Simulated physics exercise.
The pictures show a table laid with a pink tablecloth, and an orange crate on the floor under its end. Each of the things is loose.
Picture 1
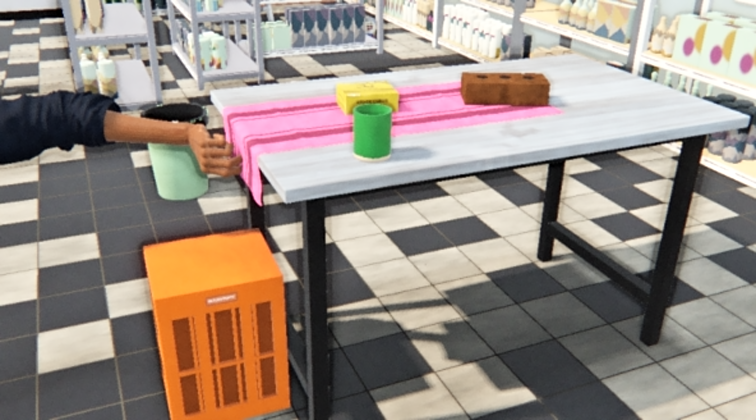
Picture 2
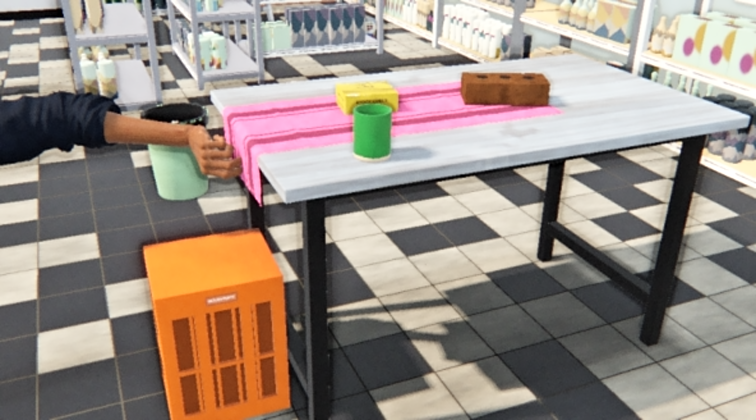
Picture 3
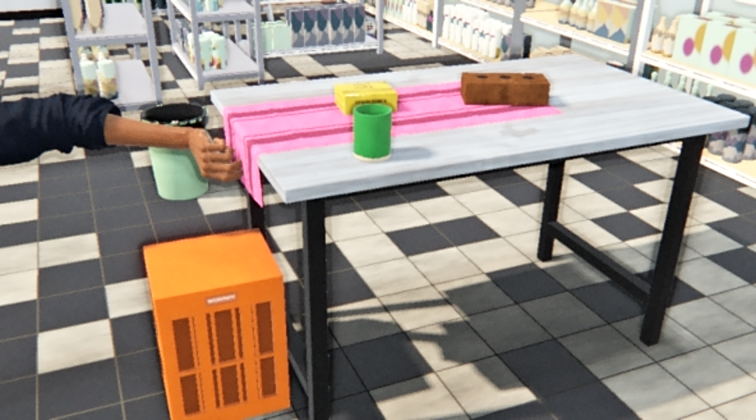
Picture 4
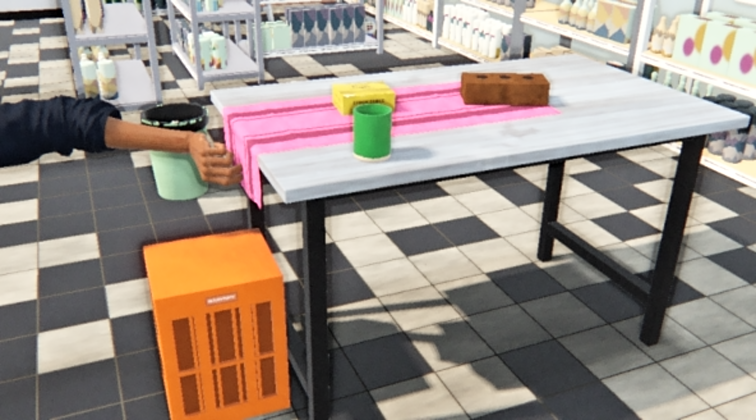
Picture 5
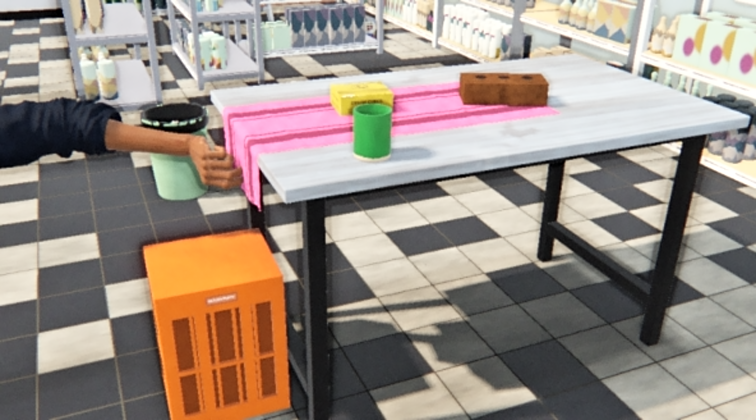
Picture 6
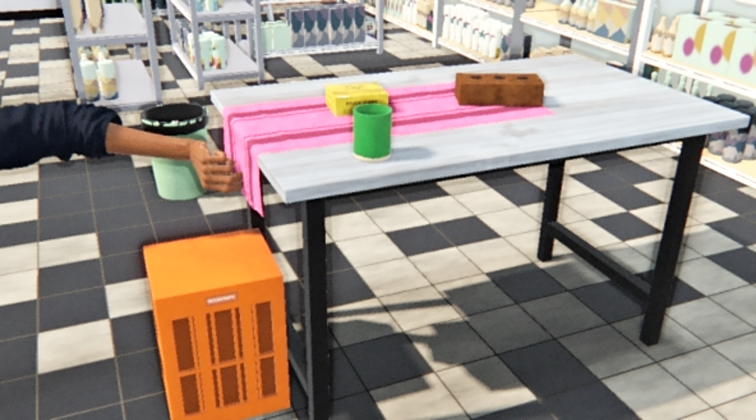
A hand slowly tugged a pink cloth a little way over the table's left end, above an orange crate; the yellow packet and then the brick shifted slightly left, while the green mug stayed put.
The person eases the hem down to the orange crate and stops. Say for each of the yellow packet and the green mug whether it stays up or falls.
Yellow packet: Stays up; green mug: Stays up.
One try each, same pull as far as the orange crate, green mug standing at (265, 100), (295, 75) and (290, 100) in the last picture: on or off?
It leaves the surface on the first try, stays up top on the second and leaves the surface on the third.
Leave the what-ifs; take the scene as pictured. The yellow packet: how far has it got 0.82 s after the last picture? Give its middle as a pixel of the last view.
Around (293, 106).
Then, 0.36 s later than the last view, hem going down; packet carried along near (330, 102); mug as before.
Then, 0.82 s later than the last view, hem on the crate; packet carried along near (293, 106); mug as before.
Finally, hem on the crate; packet carried along near (288, 107); mug as before. The yellow packet stays on the table and the green mug remains up there.
